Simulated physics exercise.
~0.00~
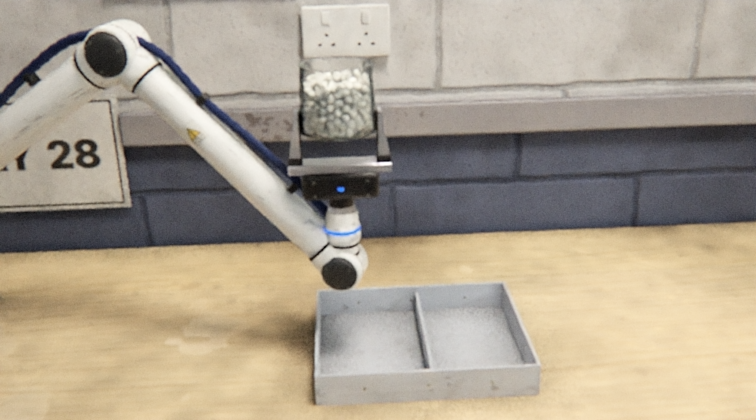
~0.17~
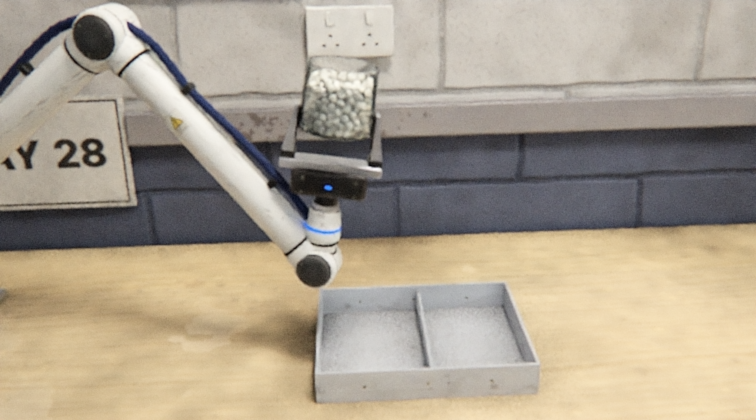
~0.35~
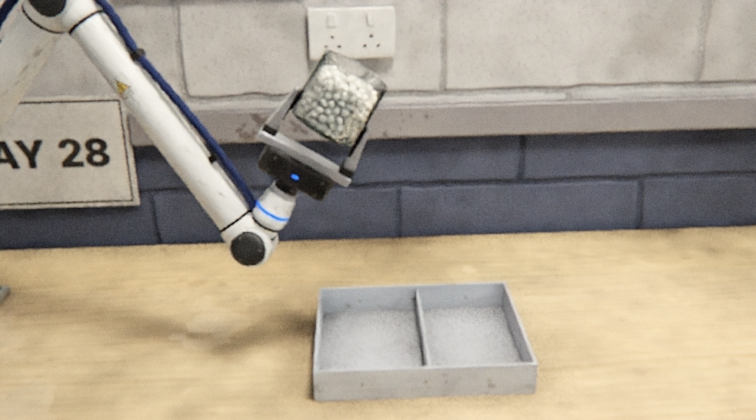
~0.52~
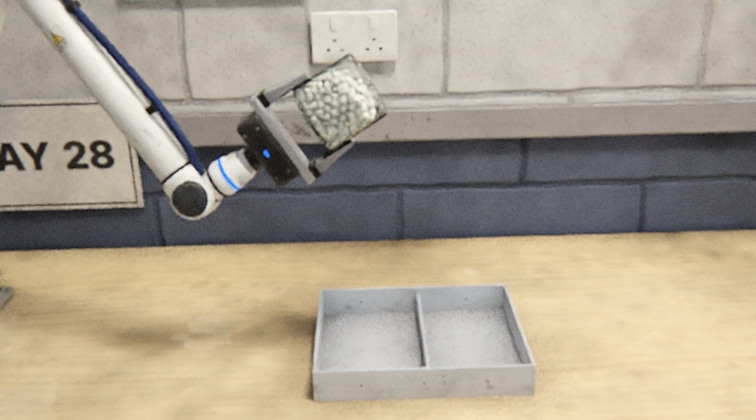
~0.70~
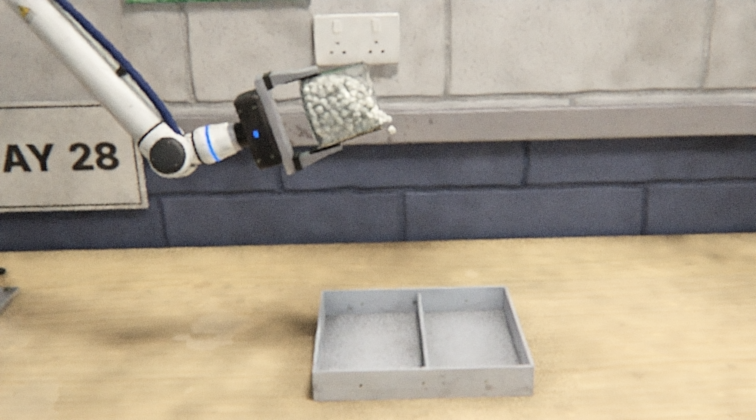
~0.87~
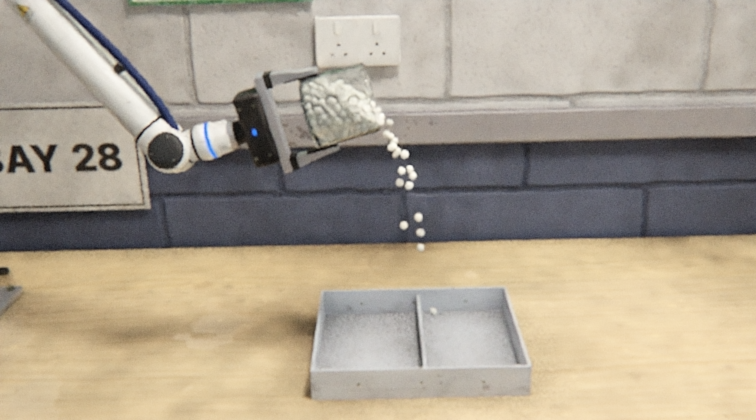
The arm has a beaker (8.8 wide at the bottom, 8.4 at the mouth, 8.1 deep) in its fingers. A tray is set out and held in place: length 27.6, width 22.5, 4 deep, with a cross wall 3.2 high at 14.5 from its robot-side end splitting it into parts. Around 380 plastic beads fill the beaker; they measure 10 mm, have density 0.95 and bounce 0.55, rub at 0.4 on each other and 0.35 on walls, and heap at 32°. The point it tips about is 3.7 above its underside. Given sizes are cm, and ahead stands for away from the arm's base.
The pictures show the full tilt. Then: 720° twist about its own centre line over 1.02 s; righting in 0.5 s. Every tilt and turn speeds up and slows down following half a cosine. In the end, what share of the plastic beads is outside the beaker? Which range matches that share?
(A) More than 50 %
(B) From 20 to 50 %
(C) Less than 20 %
From 20 to 50 %.
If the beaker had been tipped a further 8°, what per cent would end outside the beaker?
In that case some 55 per cent.
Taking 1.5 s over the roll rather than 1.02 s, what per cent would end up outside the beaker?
In that case some 40 per cent.
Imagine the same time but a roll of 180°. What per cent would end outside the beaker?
Around 30 %.
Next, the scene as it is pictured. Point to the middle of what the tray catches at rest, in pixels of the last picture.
I'd place it near (456, 347) in the last picture.
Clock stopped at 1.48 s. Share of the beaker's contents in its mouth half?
I'd say about 35 %, give or take.
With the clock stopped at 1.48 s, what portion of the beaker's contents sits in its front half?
About 40 %.
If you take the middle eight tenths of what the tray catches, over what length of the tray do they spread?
Spread length: Close to 20 cm.
By 1.48 s, tipped 76°, highest piece 40 above the table; 303 in the beaker, 30 in the far-side part, 15 in the robot-side part, 3 on the table or floor, 24 in flight or on a rim.
By 2.09 s, tipped 51°, highest piece 38 above the table; 265 in the beaker, 67 in the far-side part, 27 in the robot-side part, 7 on the table or floor, 9 in flight or on a rim.
By 2.59 s, upright, highest piece 39 above the table; 264 in the beaker, 69 in the far-side part, 29 in the robot-side part, 12 on the table or floor, 1 in flight or on a rim.
By 3.29 s, upright, highest piece 39 above the table; 264 in the beaker, 70 in the far-side part, 29 in the robot-side part, 12 on the table or floor.
Final count, 264 in the beaker, 70 in the far-side part, 29 in the robot-side part, 12 on the table or floor. That is 30 % outside the beaker.
